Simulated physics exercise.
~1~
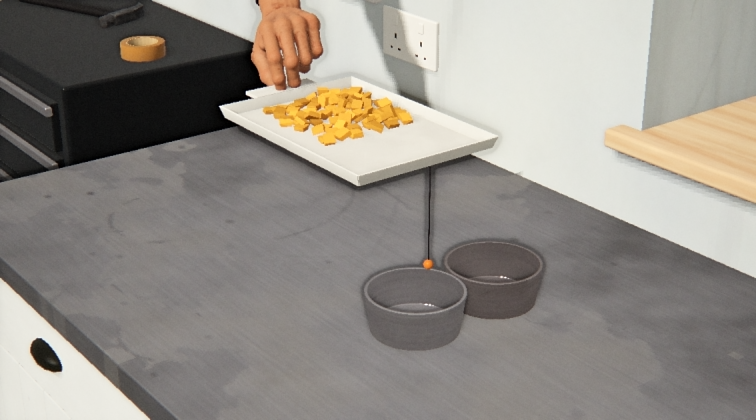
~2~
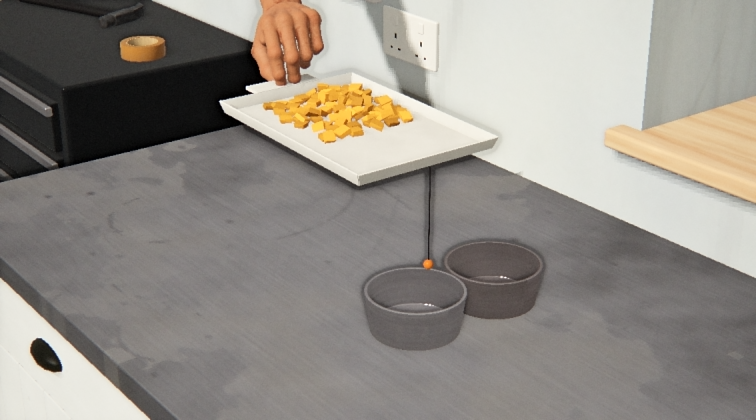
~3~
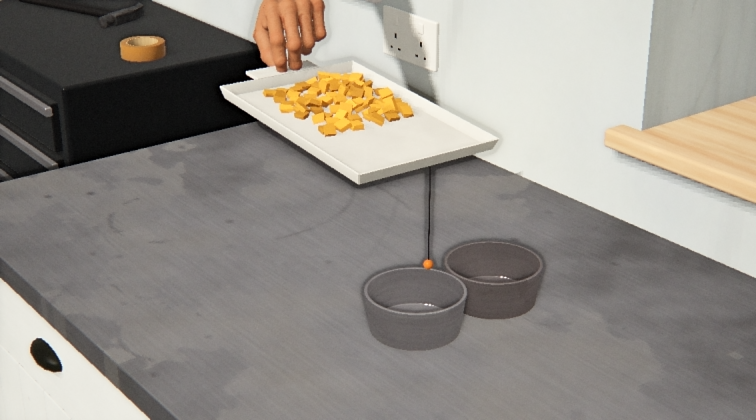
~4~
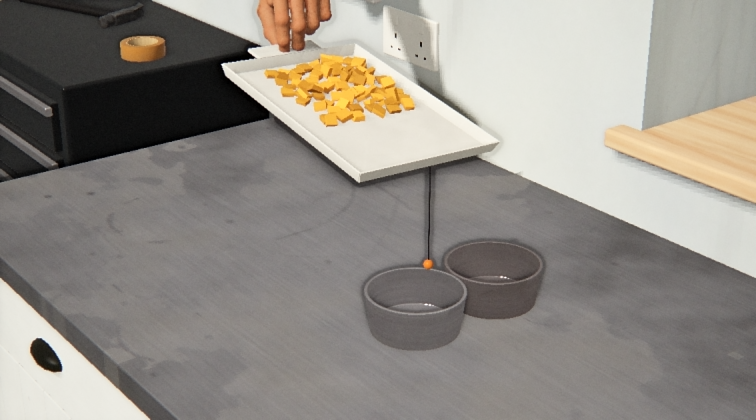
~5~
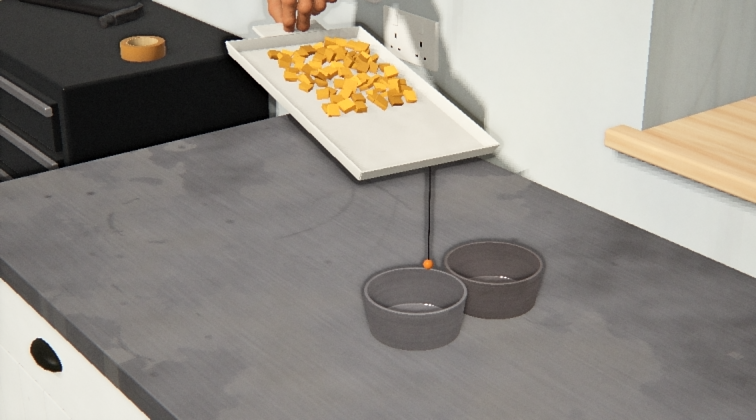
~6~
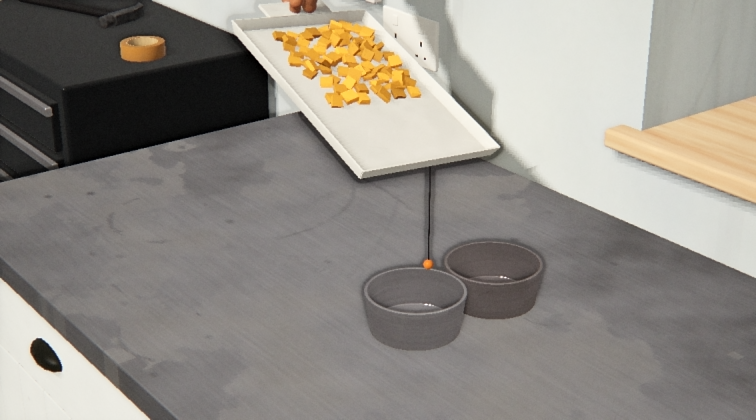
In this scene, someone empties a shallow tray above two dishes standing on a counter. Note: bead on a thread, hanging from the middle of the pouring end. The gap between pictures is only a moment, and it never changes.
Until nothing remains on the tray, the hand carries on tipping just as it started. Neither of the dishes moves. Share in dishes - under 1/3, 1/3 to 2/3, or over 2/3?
The dishes will most likely catch one to two thirds of the load.
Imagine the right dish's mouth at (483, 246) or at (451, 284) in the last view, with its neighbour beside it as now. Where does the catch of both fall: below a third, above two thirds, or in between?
Under a third; under a third.
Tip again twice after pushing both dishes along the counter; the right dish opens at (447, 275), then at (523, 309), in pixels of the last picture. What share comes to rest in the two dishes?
I'd expect some 20 percent, and then some 20 percent.
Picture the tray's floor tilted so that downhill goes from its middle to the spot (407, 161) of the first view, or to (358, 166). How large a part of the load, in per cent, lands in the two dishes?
The first try would leave around 40 per cent there, the second around 20 per cent.
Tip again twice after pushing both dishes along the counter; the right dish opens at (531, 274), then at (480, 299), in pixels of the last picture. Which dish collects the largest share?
So at the first spot it's the one placed on the right, and at the second spot it's the one placed on the right.
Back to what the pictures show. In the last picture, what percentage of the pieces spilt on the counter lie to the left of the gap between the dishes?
I'd guess close to 10 %.
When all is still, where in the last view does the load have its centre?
Last view, centre at rest - approx. (524, 312).
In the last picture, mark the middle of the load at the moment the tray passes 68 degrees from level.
(480, 152).
Shortly afterwards, tray tipped steeply; near two thirds on the tray; near a third in the air.
Next, tray tipped past a quarter turn; only a few on the tray; a little in the left dish; near a third in the right dish; near half outside both; a little in the air.
Some moments later, tray tipped past a quarter turn; a little in the left dish; near half in the right dish; near half outside both.
In the end, tray tipped past a quarter turn; a little in the left dish; near half in the right dish; near half outside both.
